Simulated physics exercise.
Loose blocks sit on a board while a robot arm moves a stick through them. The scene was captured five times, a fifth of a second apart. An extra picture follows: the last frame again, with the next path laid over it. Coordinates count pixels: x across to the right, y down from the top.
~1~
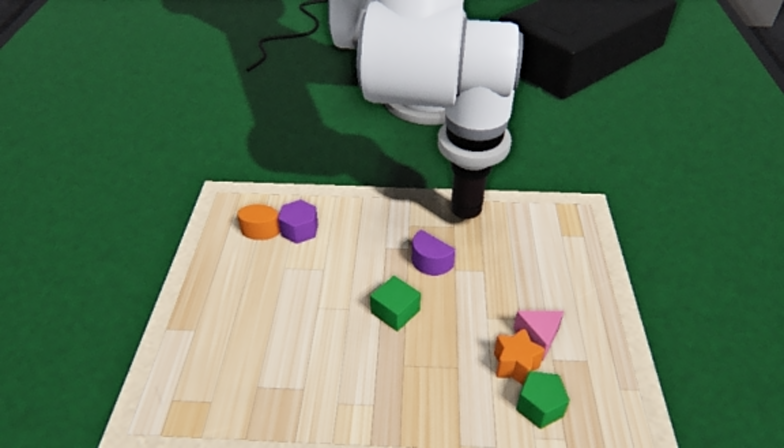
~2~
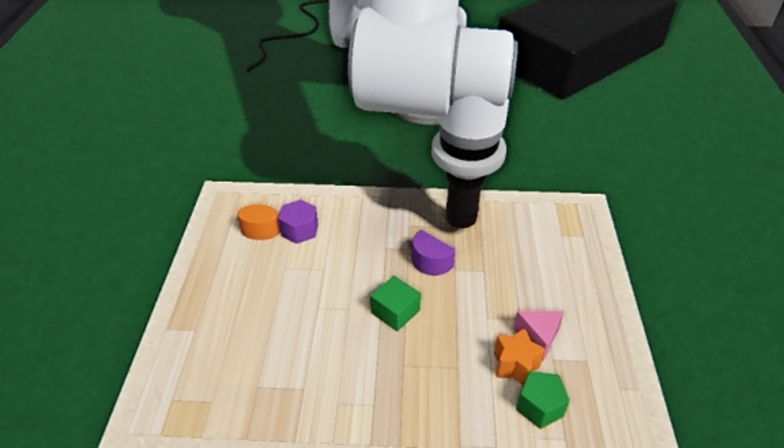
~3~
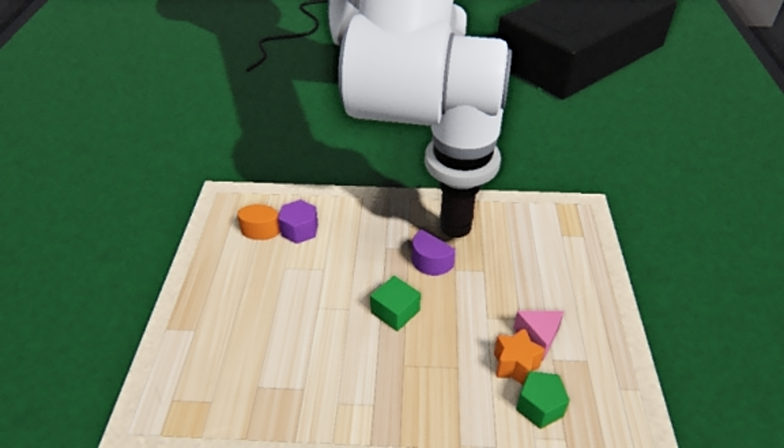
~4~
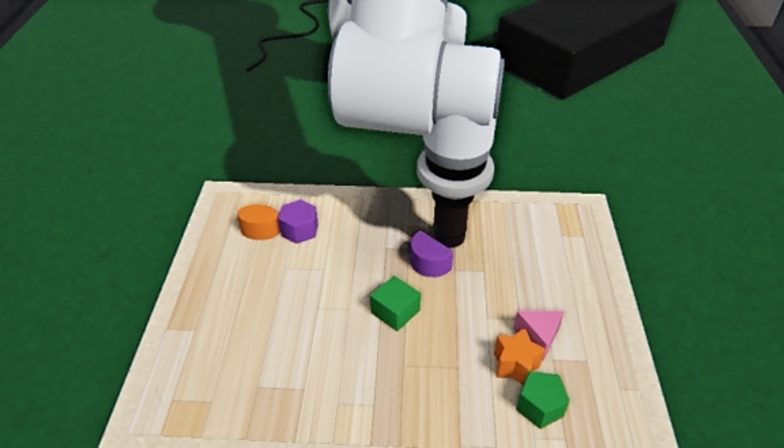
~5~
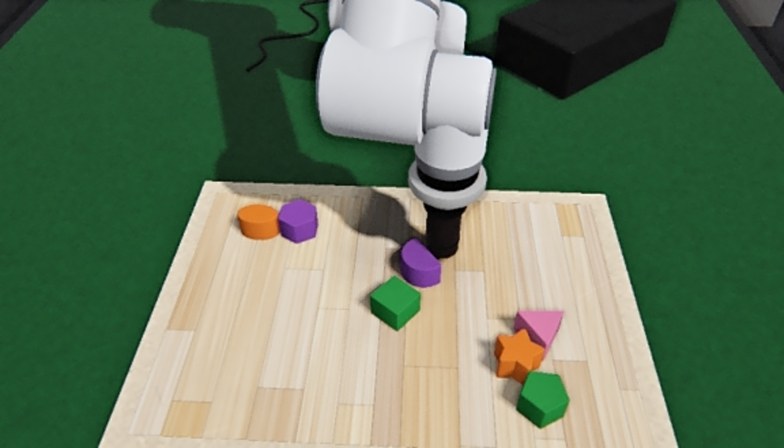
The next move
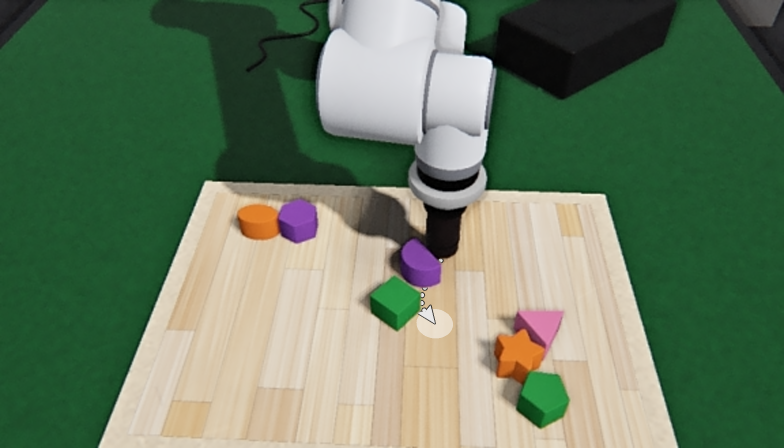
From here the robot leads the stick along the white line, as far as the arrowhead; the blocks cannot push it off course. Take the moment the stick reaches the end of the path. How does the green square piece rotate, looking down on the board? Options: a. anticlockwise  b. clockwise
Choice a: Anticlockwise.
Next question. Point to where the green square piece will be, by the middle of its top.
My best guess is (382, 305).
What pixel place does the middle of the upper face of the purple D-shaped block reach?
The middle of its upper face should be somewhere near (391, 273).
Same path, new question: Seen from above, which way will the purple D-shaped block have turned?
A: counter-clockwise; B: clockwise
B.
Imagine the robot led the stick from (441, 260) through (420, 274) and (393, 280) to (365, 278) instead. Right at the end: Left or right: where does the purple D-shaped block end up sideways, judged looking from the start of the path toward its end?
The left.
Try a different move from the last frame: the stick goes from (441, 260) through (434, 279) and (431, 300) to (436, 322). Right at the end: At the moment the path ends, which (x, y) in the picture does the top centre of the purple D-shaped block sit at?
I'd place it at (401, 270), taking the centre of its top.
The line goes from (441, 260) over (429, 280) and (422, 301) to (435, 323).
The first path, step by step. Halfway along, stick (424, 278); green square piece (385, 302), turned 25° anticlockwise; purple D-shaped block (394, 272), turned 25° clockwise.
At the end, stick (436, 311); green square piece (382, 305), turned 35° anticlockwise; purple D-shaped block (391, 273), turned 35° clockwise; orange star block unmoved.
